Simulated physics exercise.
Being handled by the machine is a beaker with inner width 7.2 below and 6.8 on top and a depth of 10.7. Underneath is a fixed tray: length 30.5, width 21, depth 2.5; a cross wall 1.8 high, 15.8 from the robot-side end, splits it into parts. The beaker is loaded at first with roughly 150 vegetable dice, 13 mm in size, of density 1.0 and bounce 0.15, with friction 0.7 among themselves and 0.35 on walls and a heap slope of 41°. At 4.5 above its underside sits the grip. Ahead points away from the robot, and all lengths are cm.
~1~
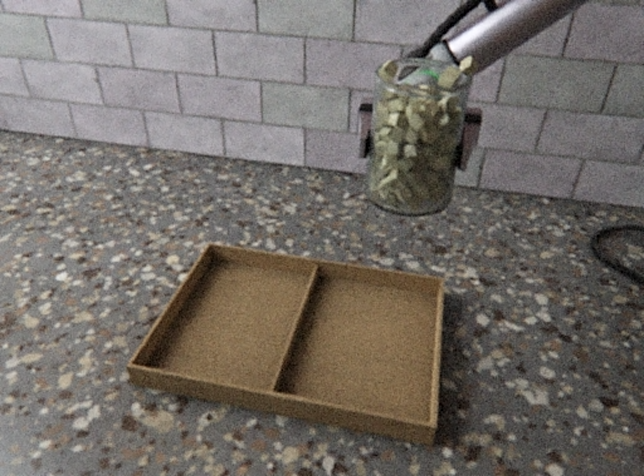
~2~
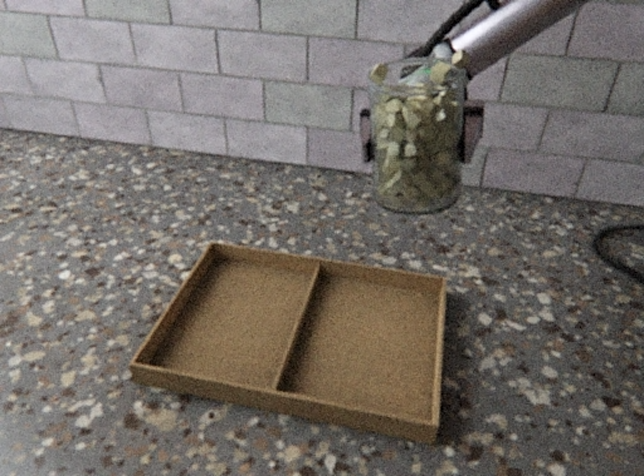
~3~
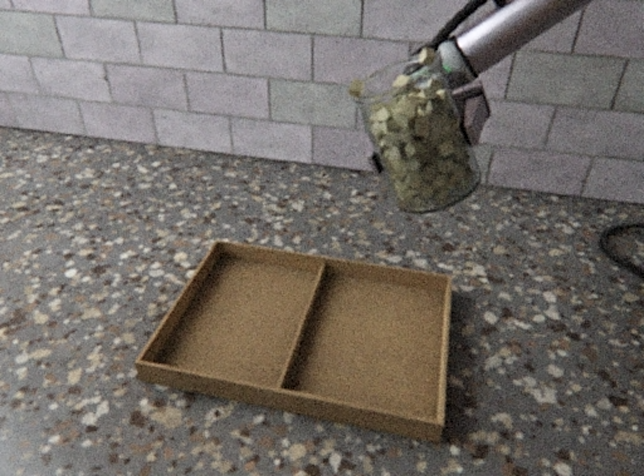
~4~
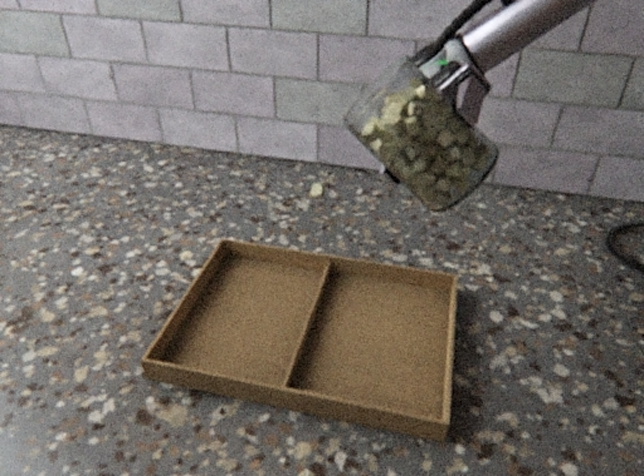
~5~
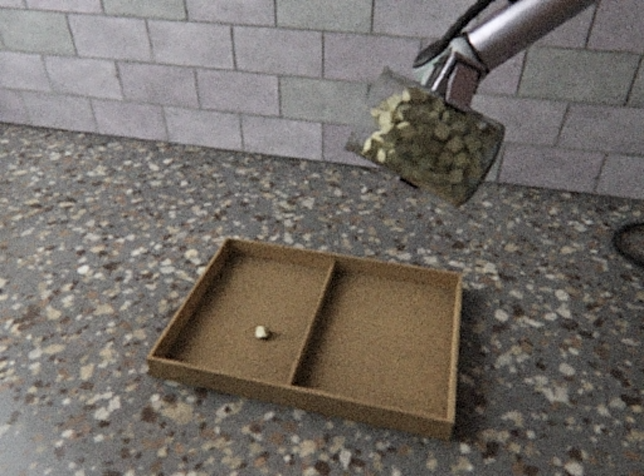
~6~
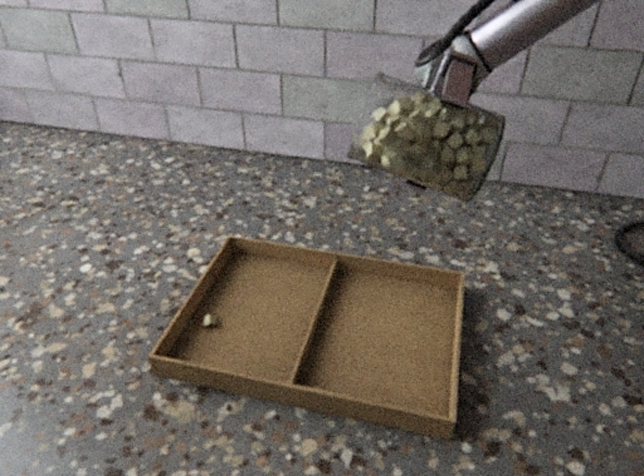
The clip shows a robotic arm gradually tilting a clear beaker of pale green vegetable dice to the left above a divided brown tray on a speckled countertop, as one piece drops into the tray's left compartment and shifts further left.
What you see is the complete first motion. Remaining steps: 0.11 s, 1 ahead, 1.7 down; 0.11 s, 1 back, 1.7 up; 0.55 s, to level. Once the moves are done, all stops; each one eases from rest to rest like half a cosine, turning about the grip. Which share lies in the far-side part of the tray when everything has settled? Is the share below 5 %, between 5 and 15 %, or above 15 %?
It is below 5 %.
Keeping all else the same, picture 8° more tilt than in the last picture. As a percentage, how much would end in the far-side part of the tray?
Near 0 %.
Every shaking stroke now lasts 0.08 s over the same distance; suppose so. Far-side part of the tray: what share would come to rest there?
It would be near 0 per cent.
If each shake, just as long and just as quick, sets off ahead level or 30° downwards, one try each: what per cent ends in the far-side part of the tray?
Near 0 and 0 percent respectively.
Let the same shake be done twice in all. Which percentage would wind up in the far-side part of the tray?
Then about 0 per cent.
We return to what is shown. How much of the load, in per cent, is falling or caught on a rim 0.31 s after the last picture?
Around 0 per cent of the load.
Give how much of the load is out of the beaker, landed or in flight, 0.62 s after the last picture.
About 0 in a hundred parts are out by then.
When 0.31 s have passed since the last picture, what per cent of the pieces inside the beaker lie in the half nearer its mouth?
Roughly 40 %.
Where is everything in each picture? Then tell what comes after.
The first frame shows beaker middle at (415, 139), level; upper third of the load around (419, 115), from x 375 to 470, top at y 65; 149 in the beaker.
The second frame shows beaker middle at (416, 138), tilted 7° forward; upper third of the load around (416, 113), from x 380 to 460, top at y 60.
The third frame shows beaker middle at (418, 137), tilted 26° forward; upper third of the load around (414, 113), from x 355 to 470, top at y 55.
The fourth frame shows beaker middle at (420, 137), tilted 49° forward; upper third of the load around (415, 118), from x 320 to 485, top at y 85; 148 in the beaker, 1 in flight or on a rim.
The fifth frame shows beaker middle at (423, 138), tilted 68° forward; upper third of the load around (422, 118), from x 265 to 490, top at y 95; 148 in the beaker, 1 in the far-side part.
The sixth frame shows beaker middle at (425, 138), tilted 75° forward; upper third of the load around (432, 120), from x 210 to 490, top at y 100; 148 in the beaker, 1 in the far-side part.
Then, 0.31 s later, tilted 70° forward, highest piece 28 above the table; 148 in the beaker, 1 in the far-side part.
Then, 0.62 s later, tilted 14° forward, highest piece 30 above the table; 148 in the beaker, 1 in the far-side part.
Then, 0.97 s later, level, highest piece 31 above the table; 148 in the beaker, 1 in the far-side part.
Then, 2.02 s later, level, highest piece 31 above the table; 148 in the beaker, 1 in the far-side part.
At rest, 148 in the beaker, 1 in the far-side part. That is 1 % in the far-side part of the tray.
